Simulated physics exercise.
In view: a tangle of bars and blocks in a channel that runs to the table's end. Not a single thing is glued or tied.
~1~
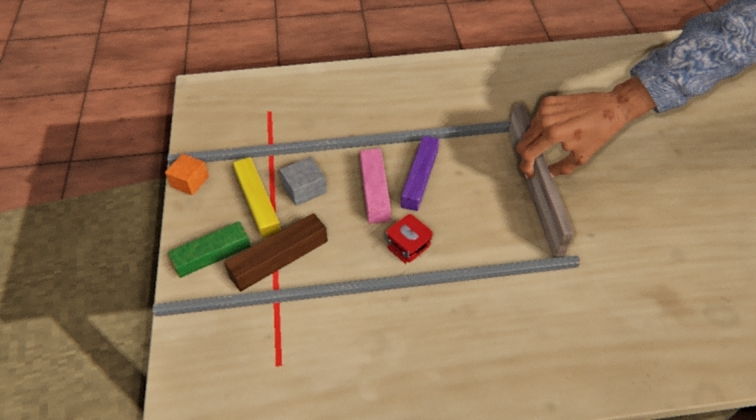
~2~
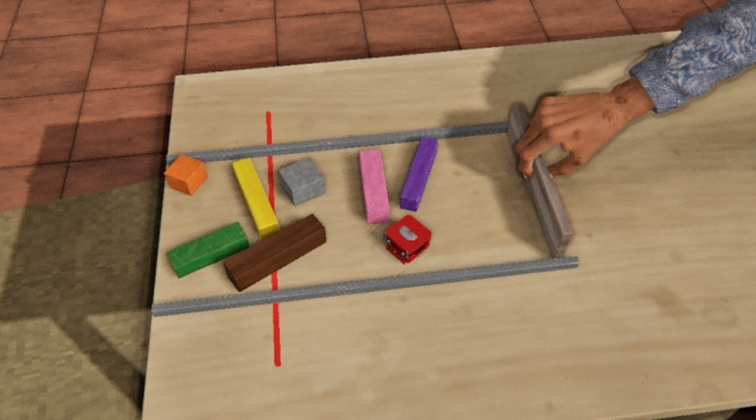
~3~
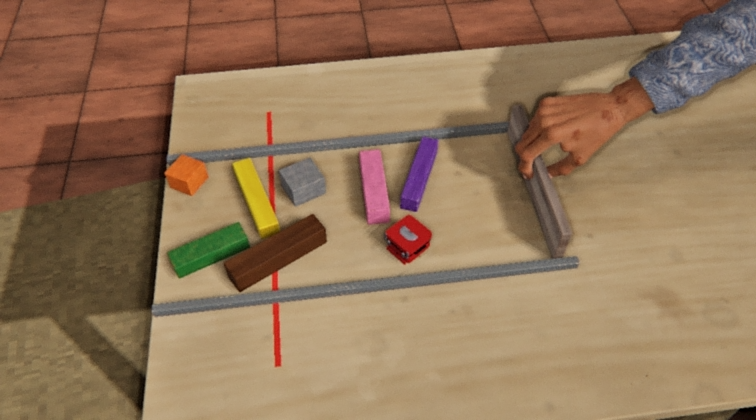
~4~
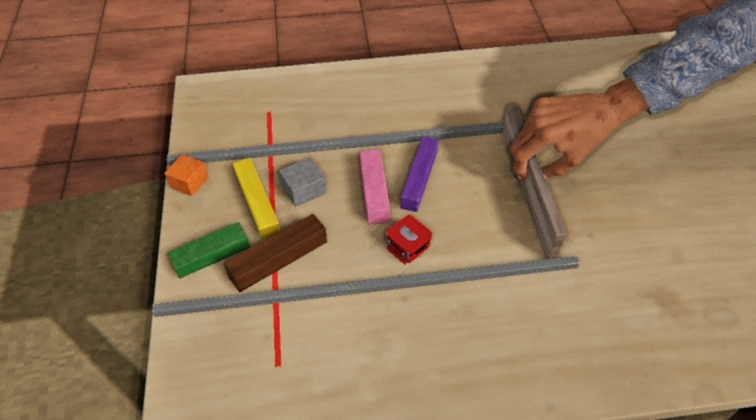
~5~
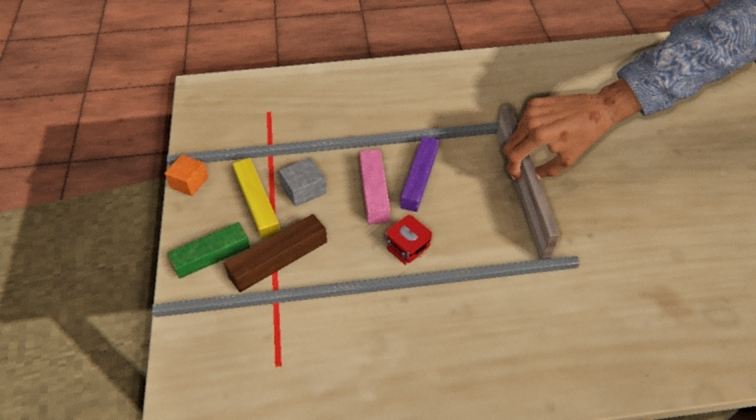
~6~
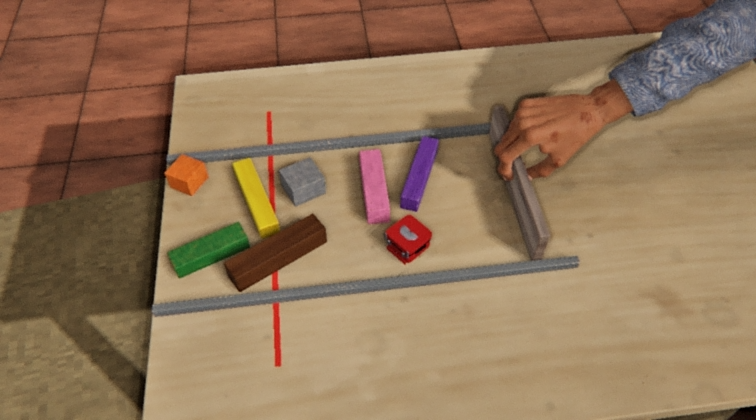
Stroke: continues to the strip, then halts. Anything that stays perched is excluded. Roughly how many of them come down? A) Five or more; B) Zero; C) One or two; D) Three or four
One or two.
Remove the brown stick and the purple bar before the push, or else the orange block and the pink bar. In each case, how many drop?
Falls come to 0 the first time and 0 the other time.
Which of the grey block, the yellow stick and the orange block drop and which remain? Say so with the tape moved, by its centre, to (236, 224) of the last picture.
Here the grey block remains in place while the yellow stick drops down and the orange block drops down.
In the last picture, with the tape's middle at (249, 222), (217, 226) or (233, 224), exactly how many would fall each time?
1, 5, 3.
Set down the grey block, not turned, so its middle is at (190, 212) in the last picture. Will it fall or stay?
It stays put.
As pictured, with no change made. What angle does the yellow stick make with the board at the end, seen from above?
Some 40 degrees.
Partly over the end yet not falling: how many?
Result: 3.
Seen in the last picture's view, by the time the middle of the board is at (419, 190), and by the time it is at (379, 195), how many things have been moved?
Moved so far: 2, then 3.
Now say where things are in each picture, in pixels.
In the first frame, orange block (188, 175); green bar (210, 249); yellow stick (256, 196); board (538, 178); tape (273, 220).
In the second frame, green bar (209, 250); pink bar (374, 186).
In the third frame, yellow stick (256, 197); red case (409, 240).
In the fourth frame, orange block (187, 175); purple bar (420, 173).
In the fifth frame, green bar (210, 250); board (525, 179).
In the sixth frame, orange block (187, 175); green bar (209, 250); yellow stick (256, 197); board (516, 180); tape (273, 220).
Soon after, none off yet; orange block at rest near (187, 175); green bar at rest near (209, 250); yellow stick at rest near (256, 197).
At rest, the number that fall off is one or two; fallen, orange block.
